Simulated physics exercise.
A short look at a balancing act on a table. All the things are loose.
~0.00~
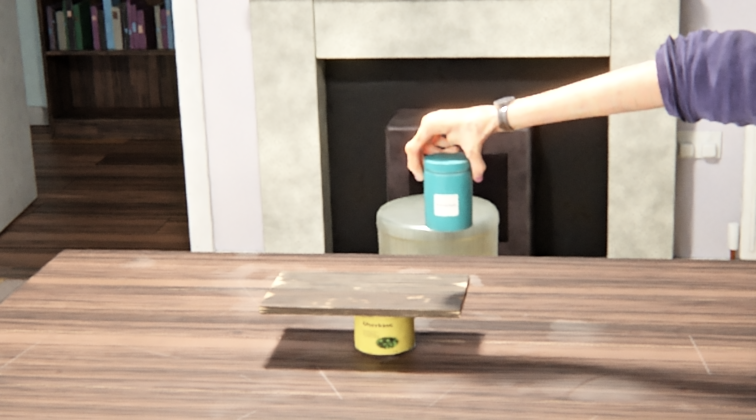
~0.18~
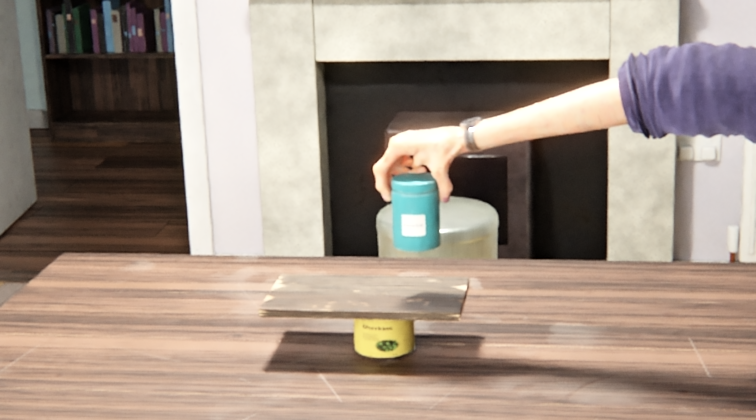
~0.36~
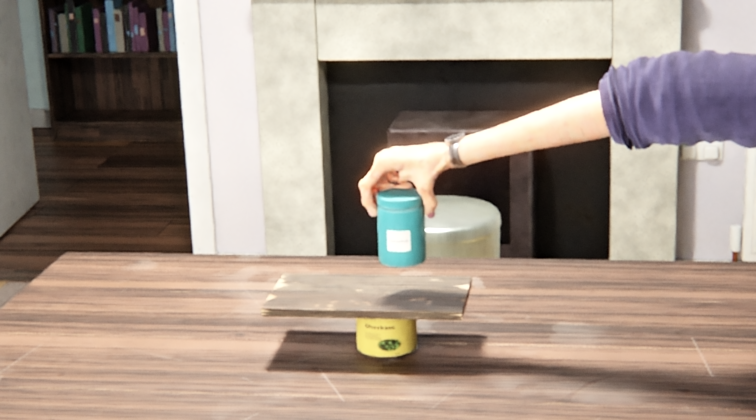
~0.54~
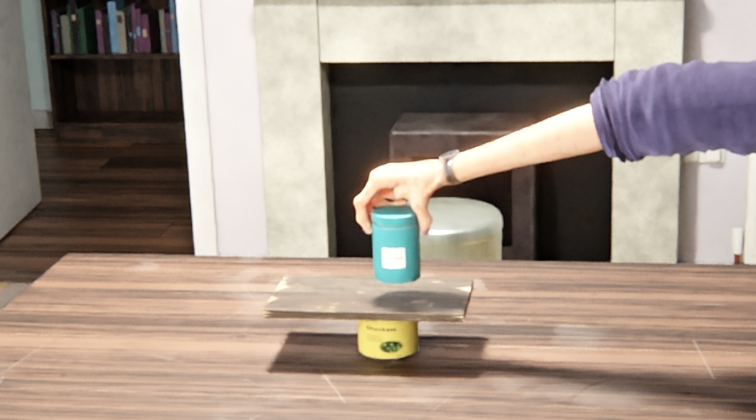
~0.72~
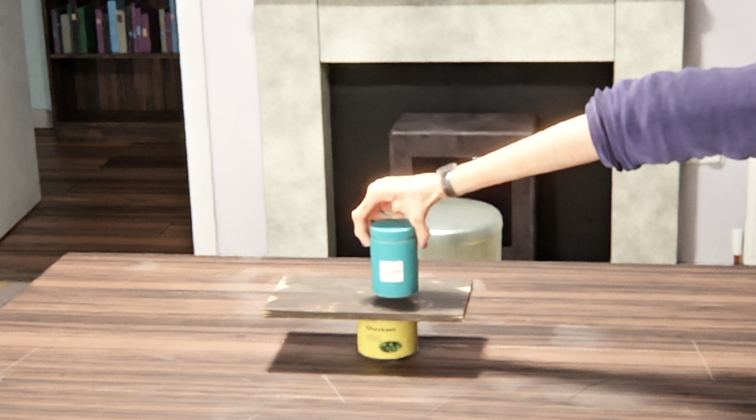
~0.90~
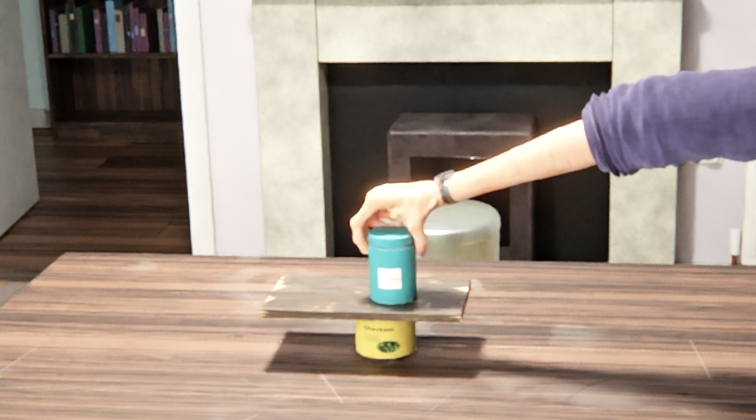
A hand lowered a turquoise jar, moving it down and to the left, onto a thin board resting on a yellow tub on the wooden table, and kept hold of it there.
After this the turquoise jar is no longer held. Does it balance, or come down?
Outcome: The stack keeps its balance.
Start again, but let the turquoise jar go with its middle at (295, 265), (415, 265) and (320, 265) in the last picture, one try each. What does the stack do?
In the first case it gives way; in the second case it keeps its balance; in the third case it gives way.
After 1.70 s, no change.
After 2.60 s, turquoise jar resting near (393, 265).
In the end (3.5 s), all 3 unmoved. At the end, from the last picture's camera, turquoise jar near (393, 265). The stack holds.
